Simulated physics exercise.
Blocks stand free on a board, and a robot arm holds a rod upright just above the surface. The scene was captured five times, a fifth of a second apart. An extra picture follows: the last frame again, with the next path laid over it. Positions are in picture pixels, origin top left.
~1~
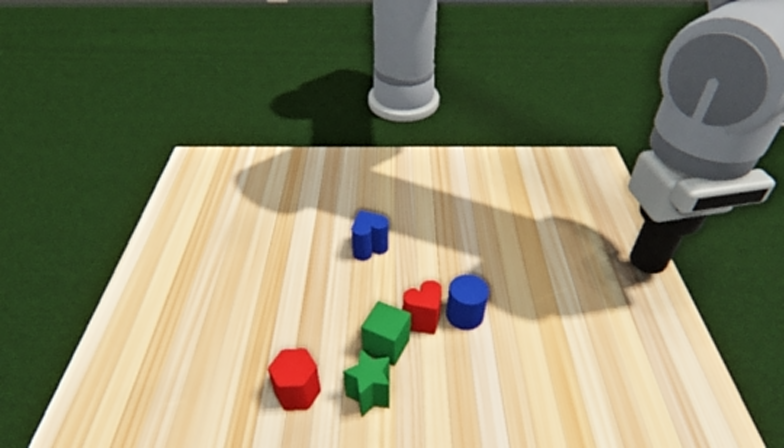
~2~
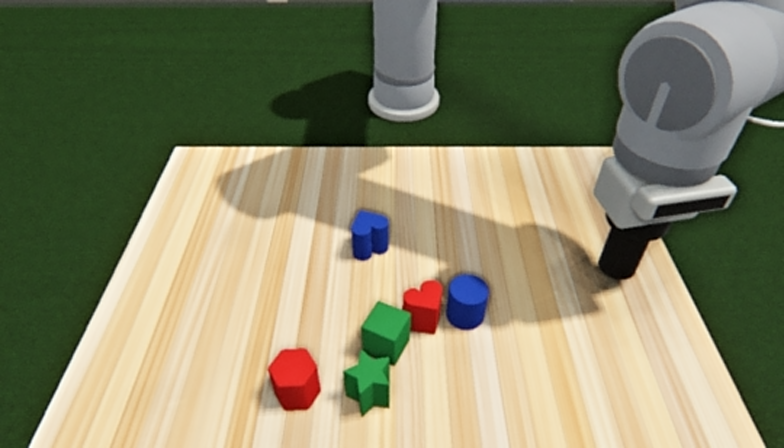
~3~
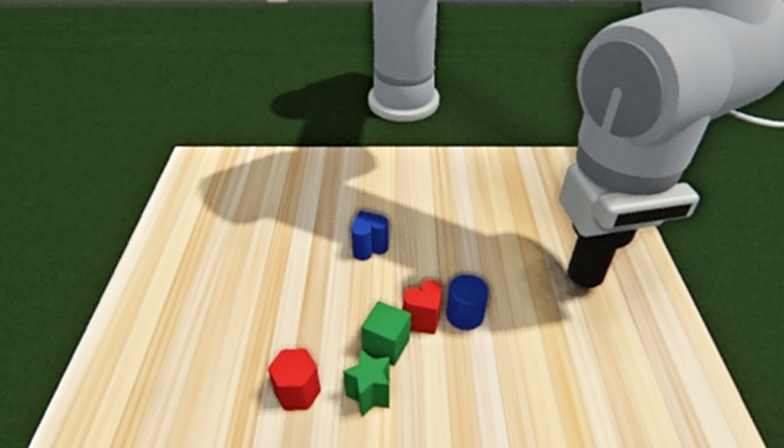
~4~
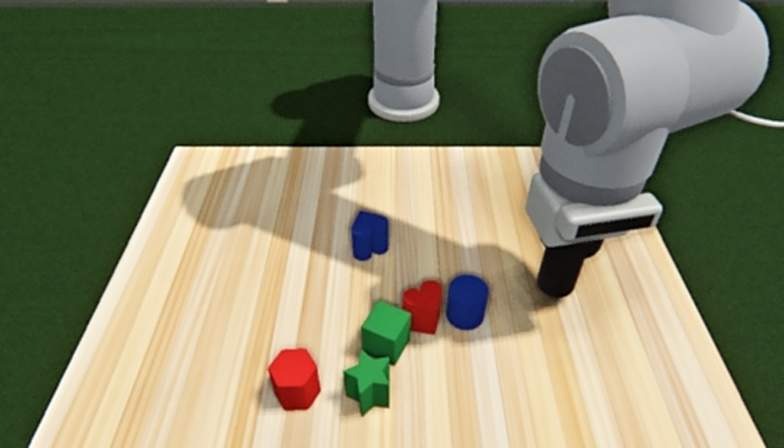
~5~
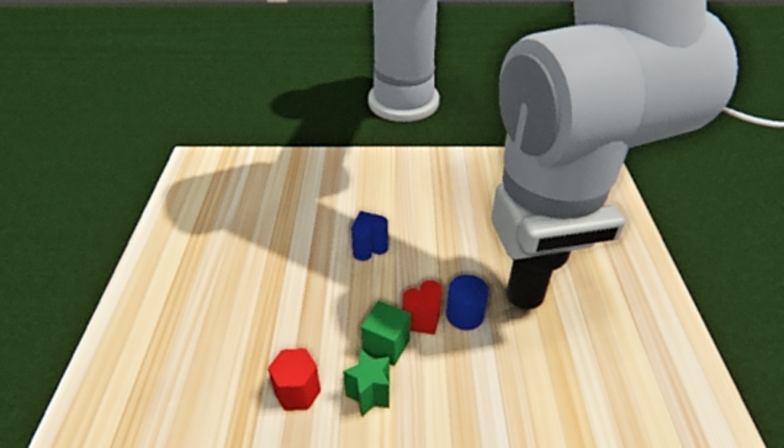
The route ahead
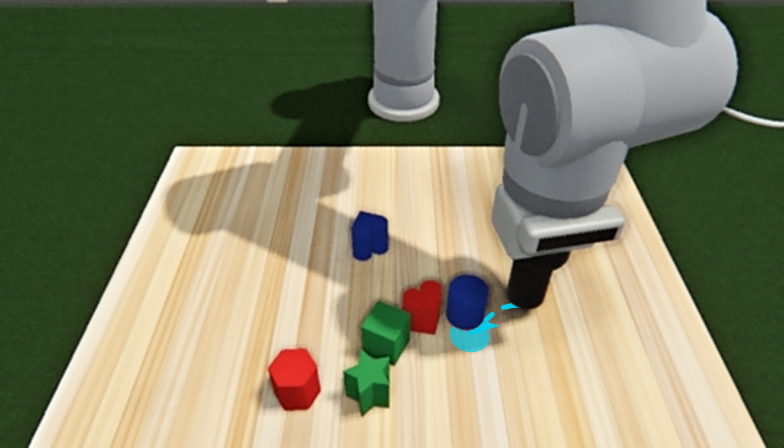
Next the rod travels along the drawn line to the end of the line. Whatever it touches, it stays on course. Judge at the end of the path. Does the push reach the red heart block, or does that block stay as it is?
It is no longer where it was.
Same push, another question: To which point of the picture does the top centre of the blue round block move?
Close to (434, 299).
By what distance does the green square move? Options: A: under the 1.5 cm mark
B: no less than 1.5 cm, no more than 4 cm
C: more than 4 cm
Choice A: Under the 1.5 cm mark.
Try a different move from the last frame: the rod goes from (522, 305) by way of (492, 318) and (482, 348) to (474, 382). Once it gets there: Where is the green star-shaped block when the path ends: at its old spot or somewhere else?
It is not moved.
The line goes from (522, 305) by way of (500, 309) and (485, 321) to (469, 335).
What follows on the original path. Halfway along, rod at (494, 304); red heart block at (421, 294); blue round block at (458, 291).
At the end, rod at (471, 325); green square unmoved; red heart block at (398, 290); blue round block at (434, 299).
